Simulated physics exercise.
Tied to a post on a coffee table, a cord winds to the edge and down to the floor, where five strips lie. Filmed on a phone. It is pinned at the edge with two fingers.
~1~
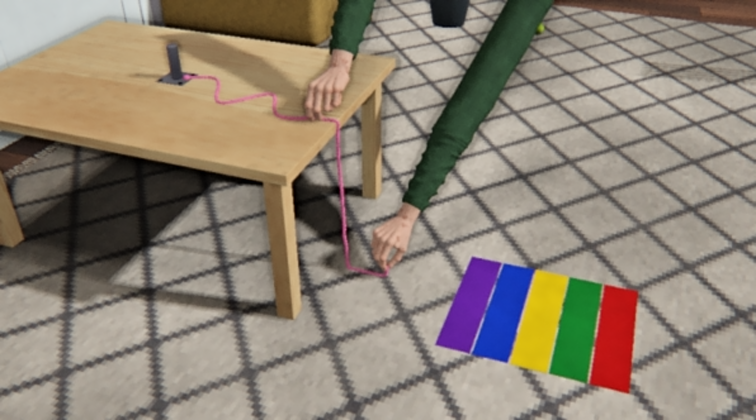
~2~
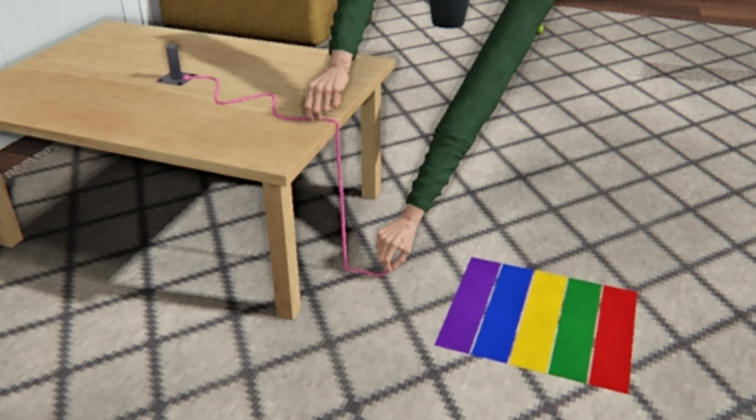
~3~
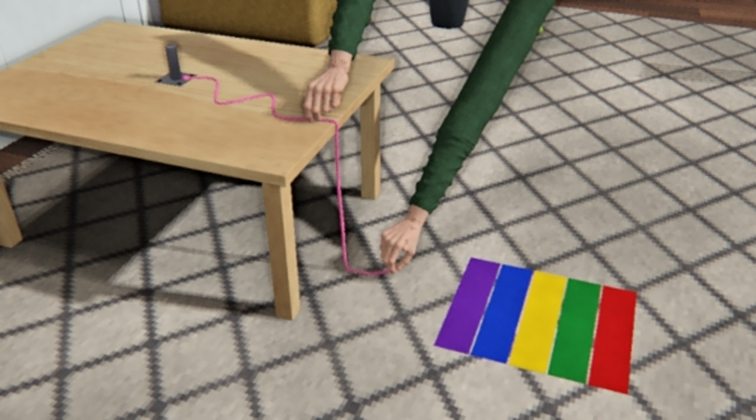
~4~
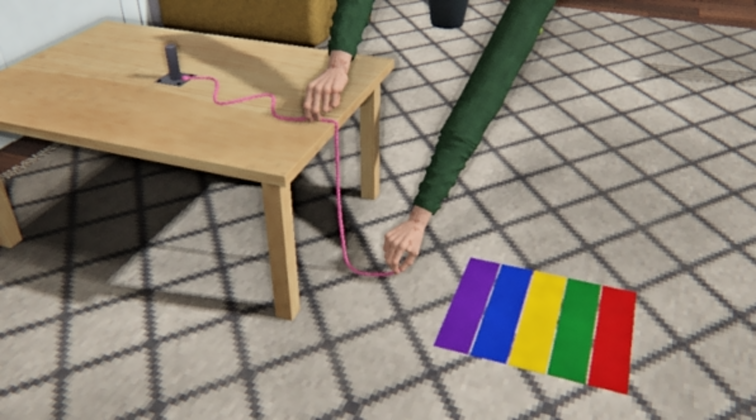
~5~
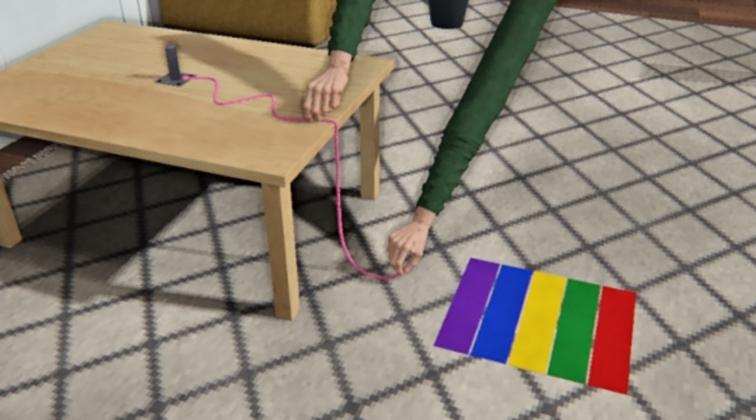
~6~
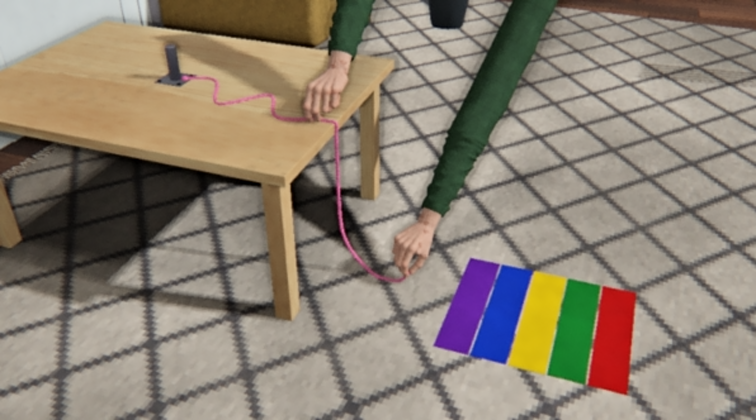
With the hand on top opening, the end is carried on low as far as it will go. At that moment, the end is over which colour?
Over green.
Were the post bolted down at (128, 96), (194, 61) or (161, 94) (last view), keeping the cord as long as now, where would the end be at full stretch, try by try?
About (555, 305), (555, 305) and (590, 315).
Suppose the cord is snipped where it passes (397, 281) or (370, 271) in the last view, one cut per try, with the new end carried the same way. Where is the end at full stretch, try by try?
Roughly (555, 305), (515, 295).
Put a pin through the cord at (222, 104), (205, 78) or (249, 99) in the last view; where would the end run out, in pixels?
First try (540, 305), second try (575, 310), third try (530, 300).
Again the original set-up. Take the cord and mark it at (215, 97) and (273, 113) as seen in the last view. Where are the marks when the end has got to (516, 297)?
They end up at (244, 94) and at (338, 122).
A little later, end near (516, 297); over blue.
Next, end near (555, 306); over yellow.
When it is tight, end near (579, 311); over green. Over green.
